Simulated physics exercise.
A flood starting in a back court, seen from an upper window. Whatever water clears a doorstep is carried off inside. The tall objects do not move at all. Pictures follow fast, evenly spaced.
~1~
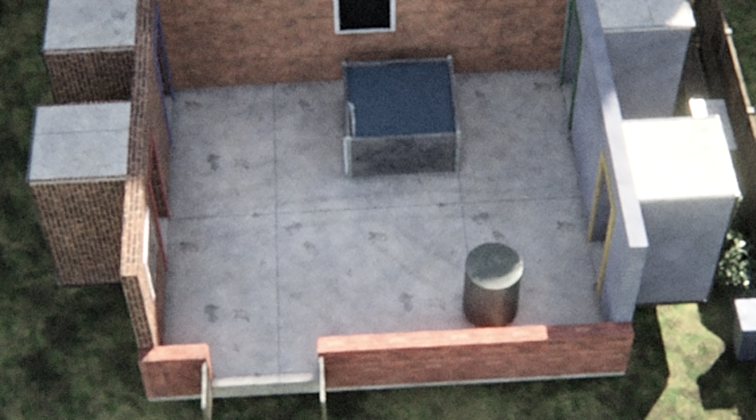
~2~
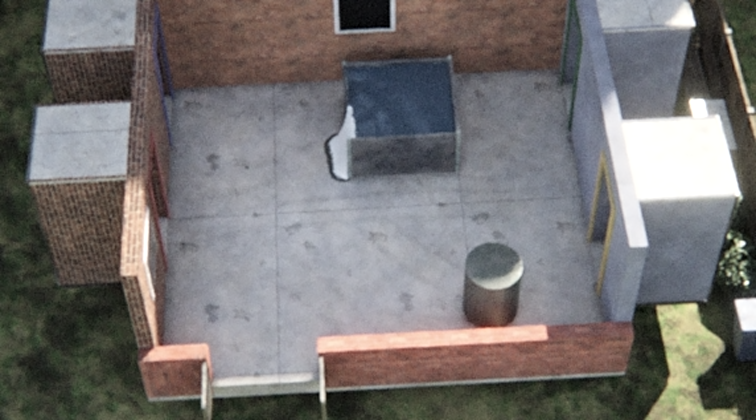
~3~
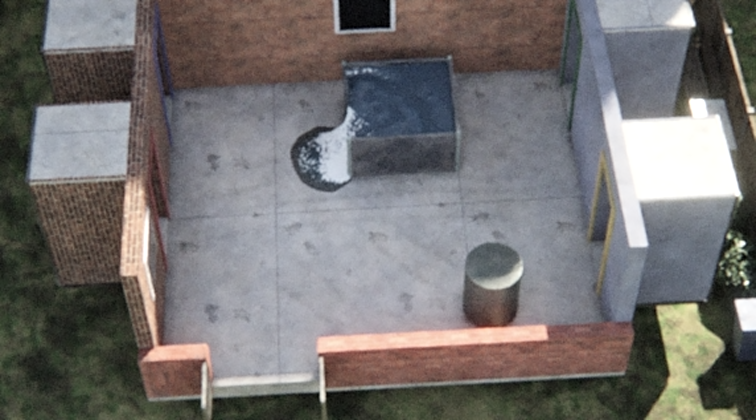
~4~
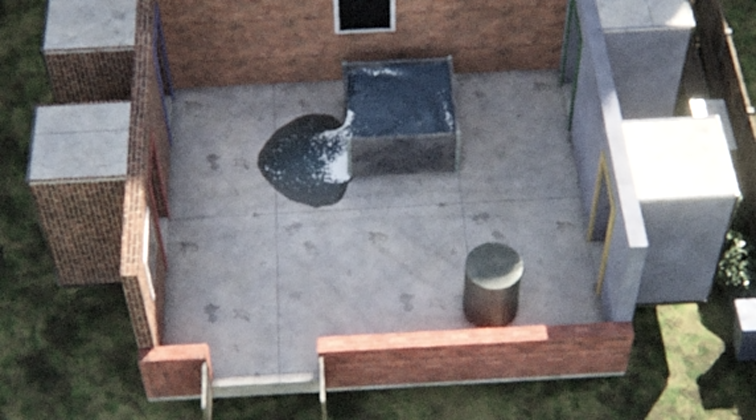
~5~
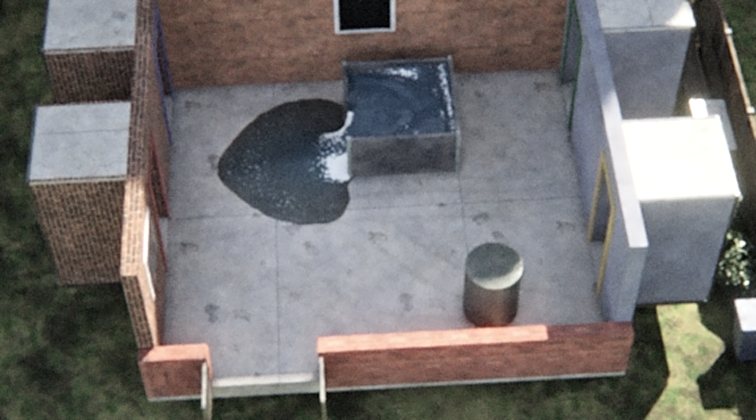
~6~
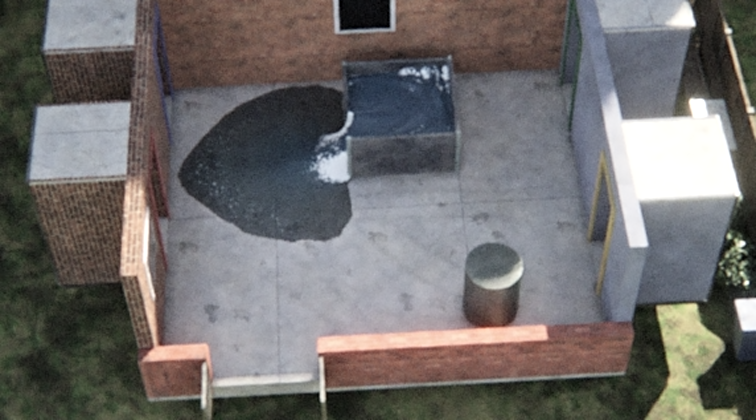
A walled back court with a pale concrete floor is seen from high above, as from an upper window. A grey tank of dark blue water stands against the brick rear wall, with a metal cylinder near the low red front wall and pale blocks outside at right. Water pours from the tank's left side and spreads leftward in a widening dark sheet, while the camera stays still.
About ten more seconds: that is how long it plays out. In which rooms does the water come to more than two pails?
Red door: More than two buckets; green door: No more than two buckets; blue door: More than two buckets; yellow door: No more than two buckets.
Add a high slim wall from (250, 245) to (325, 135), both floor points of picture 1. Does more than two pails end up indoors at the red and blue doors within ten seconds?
Result - red door: Remains below the limit; blue door: Remains below the limit.
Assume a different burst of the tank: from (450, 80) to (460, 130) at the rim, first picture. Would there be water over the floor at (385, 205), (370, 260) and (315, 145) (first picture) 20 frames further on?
Taking the spots in turn: Untouched, untouched and untouched.
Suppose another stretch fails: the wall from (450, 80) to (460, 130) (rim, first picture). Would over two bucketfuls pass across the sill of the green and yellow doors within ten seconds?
The green door floods, the yellow door goes over.
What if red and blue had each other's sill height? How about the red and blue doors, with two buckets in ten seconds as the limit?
My answer: At red the door breaks the threshold, at blue the door breaks the threshold.
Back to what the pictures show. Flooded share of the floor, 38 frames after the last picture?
My best guess is some 60 %.
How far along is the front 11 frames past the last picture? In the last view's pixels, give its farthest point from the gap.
I would point to (163, 375).
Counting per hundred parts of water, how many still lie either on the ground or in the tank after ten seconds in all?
Around 68 in a hundred.
A moment on, water covers 30 % of the floor; the red door under two buckets in, the green door not reached, the blue door under two buckets in, the yellow door not reached.
Next, water covers 35 % of the floor; the red door over two buckets in, the green door not reached, the blue door over two buckets in, the yellow door not reached.
Then, water covers 40 % of the floor; the red door far over two buckets in, the green door not reached, the blue door far over two buckets in, the yellow door not reached.
Later, water covers 60 % of the floor; the red door far over two buckets in, the green door not reached, the blue door far over two buckets in, the yellow door not reached.
In the end, water covers 80 % of the floor; the red door far over two buckets in, the green door wet at the sill, nothing in, the blue door far over two buckets in, the yellow door wet at the sill, nothing in.
